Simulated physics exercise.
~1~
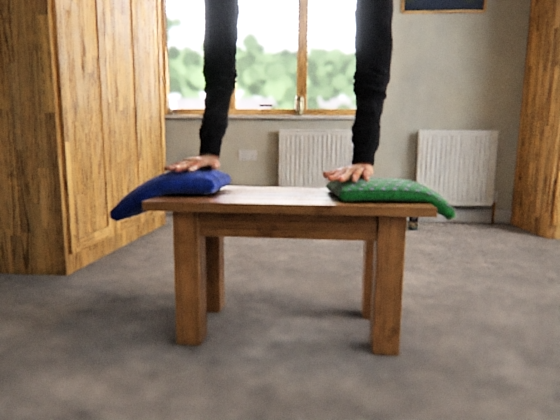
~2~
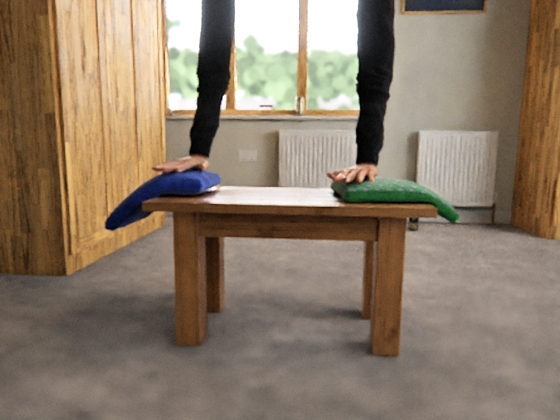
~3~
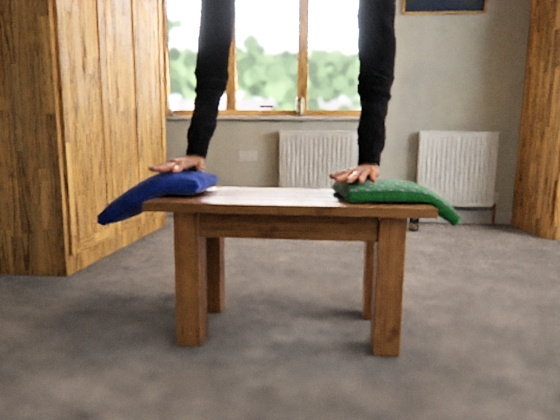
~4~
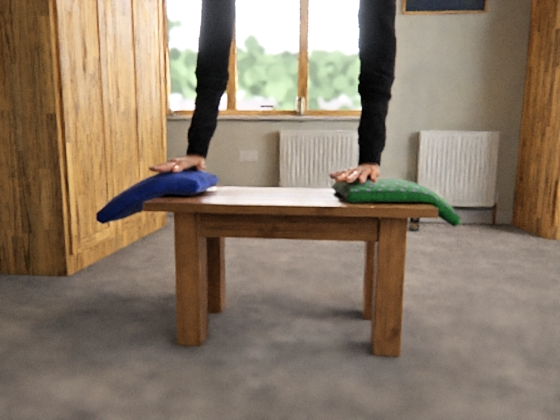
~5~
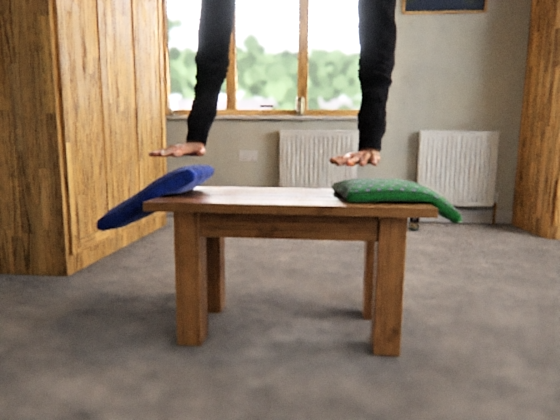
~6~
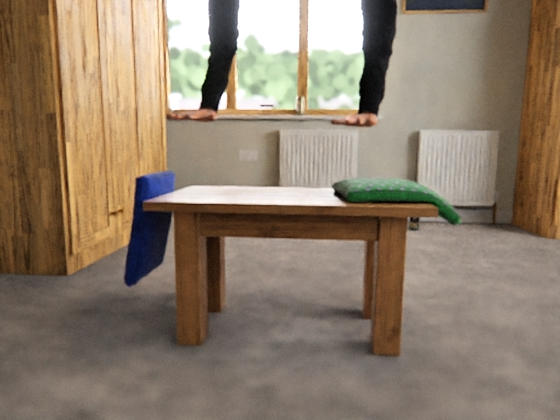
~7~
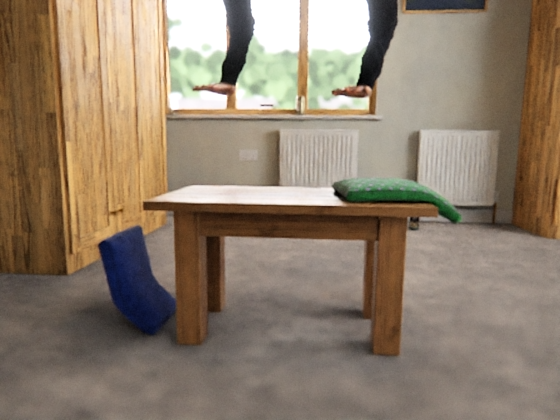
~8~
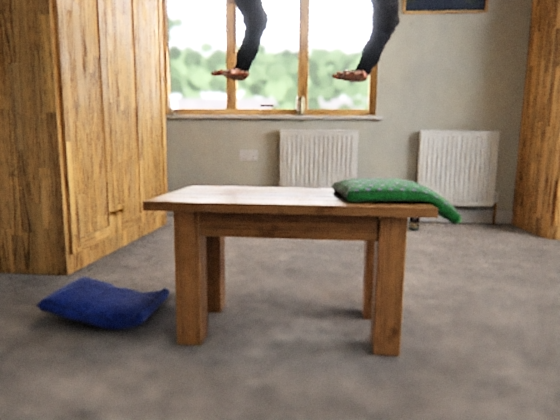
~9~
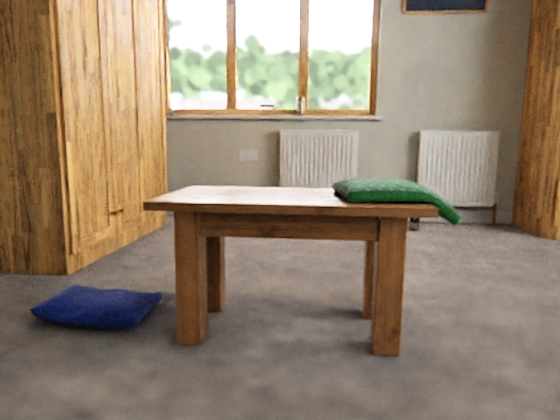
The video shows two hands pushing a blue soft bag and a green seat pad outward over opposite ends of a wooden bench, then lifting away. The blue bag tips off the left end and drops to the floor, while the green pad stays in place on the right.
